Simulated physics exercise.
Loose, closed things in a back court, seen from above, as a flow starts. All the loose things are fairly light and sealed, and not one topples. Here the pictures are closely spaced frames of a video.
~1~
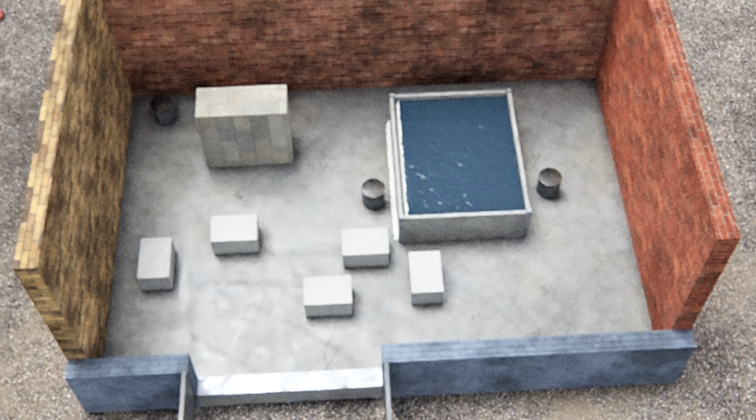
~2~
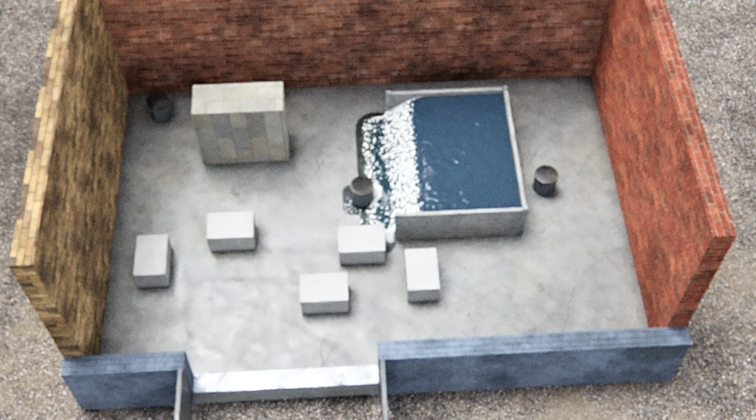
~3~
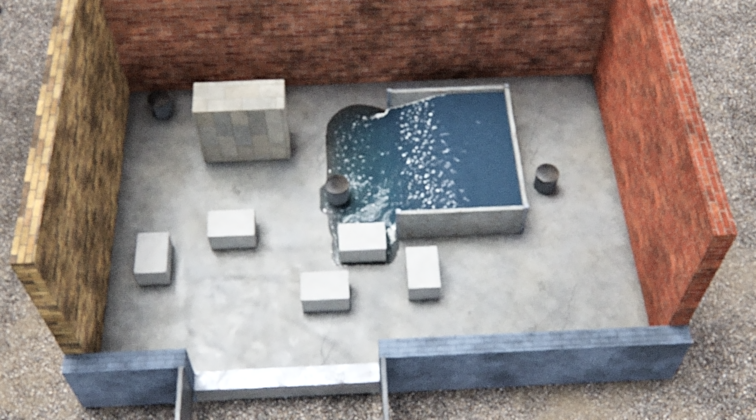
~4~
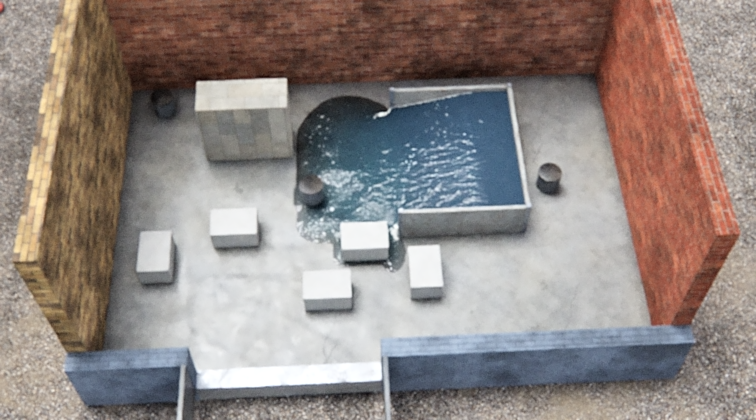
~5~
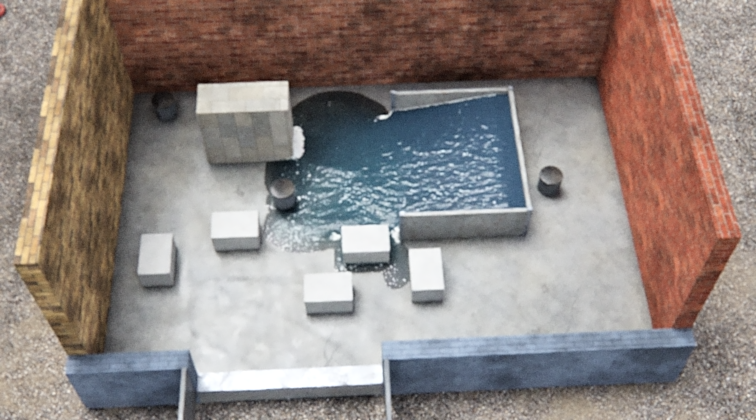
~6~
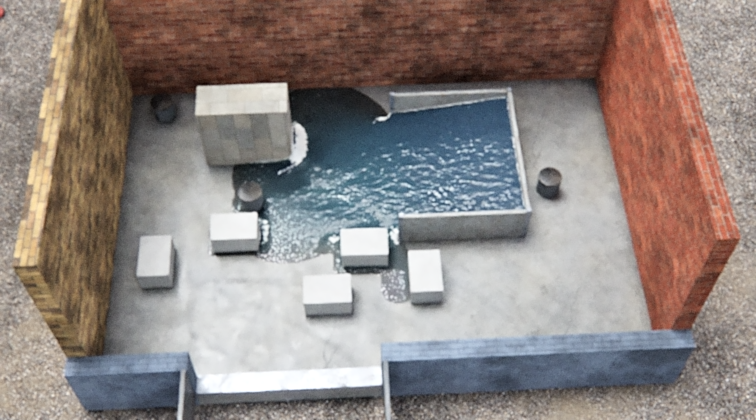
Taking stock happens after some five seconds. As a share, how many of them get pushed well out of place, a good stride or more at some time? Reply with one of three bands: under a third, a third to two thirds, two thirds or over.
A third to two thirds.
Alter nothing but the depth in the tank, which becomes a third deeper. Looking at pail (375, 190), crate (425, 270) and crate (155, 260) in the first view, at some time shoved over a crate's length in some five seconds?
Note, listed order: Covered it / didn't cover it / covered it.
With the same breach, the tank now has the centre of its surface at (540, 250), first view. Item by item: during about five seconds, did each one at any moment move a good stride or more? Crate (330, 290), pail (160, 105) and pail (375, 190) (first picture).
In turn: Pushed that far, pushed that far, shifted that much.
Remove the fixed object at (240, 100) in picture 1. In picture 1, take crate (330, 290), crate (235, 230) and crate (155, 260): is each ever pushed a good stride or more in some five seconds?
Outcome in listed order - hardly budged, knocked clear, knocked clear.
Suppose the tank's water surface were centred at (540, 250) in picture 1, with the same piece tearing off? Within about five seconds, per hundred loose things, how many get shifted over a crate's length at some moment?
Some 80 per cent, I'd say.
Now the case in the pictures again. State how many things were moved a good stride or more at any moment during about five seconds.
Count: 4.
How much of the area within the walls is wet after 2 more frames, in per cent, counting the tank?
Roughly 35 in a hundred.
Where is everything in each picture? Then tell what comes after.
A pail at (373, 188), on the bottom; a crate at (365, 241), on the bottom; 0 of 8 have shifted, in the first frame.
A pail at (362, 186) rests on the ground, close to its start; a crate at (361, 238), on the bottom; 1 of 8 have shifted, in the second frame.
A pail at (337, 184) rests on the ground, a stride from its start; a crate at (362, 236) rests on the ground; 1 of 8 have shifted, in the third frame.
A pail at (311, 184), on the bottom, a stride from its start; a crate at (365, 235), on the bottom; 1 of 8 have shifted, in the fourth frame.
A pail at (282, 188), on the bottom, a stride from its start; a crate at (366, 239), on the bottom; 1 of 8 have shifted, in the fifth frame.
A pail at (250, 191), on the bottom, far from its start; a crate at (364, 242), on the bottom; 1 of 8 have shifted, in the sixth frame.
A moment on, 1 of 8 are well off their spots; 0 afloat.
Next, 2 of 8 are well off their spots; 2 afloat.
Later, 3 of 8 are well off their spots; 4 afloat.
In the end, 4 of 8 are well off their spots, and 4 have been at some point; 3 afloat.
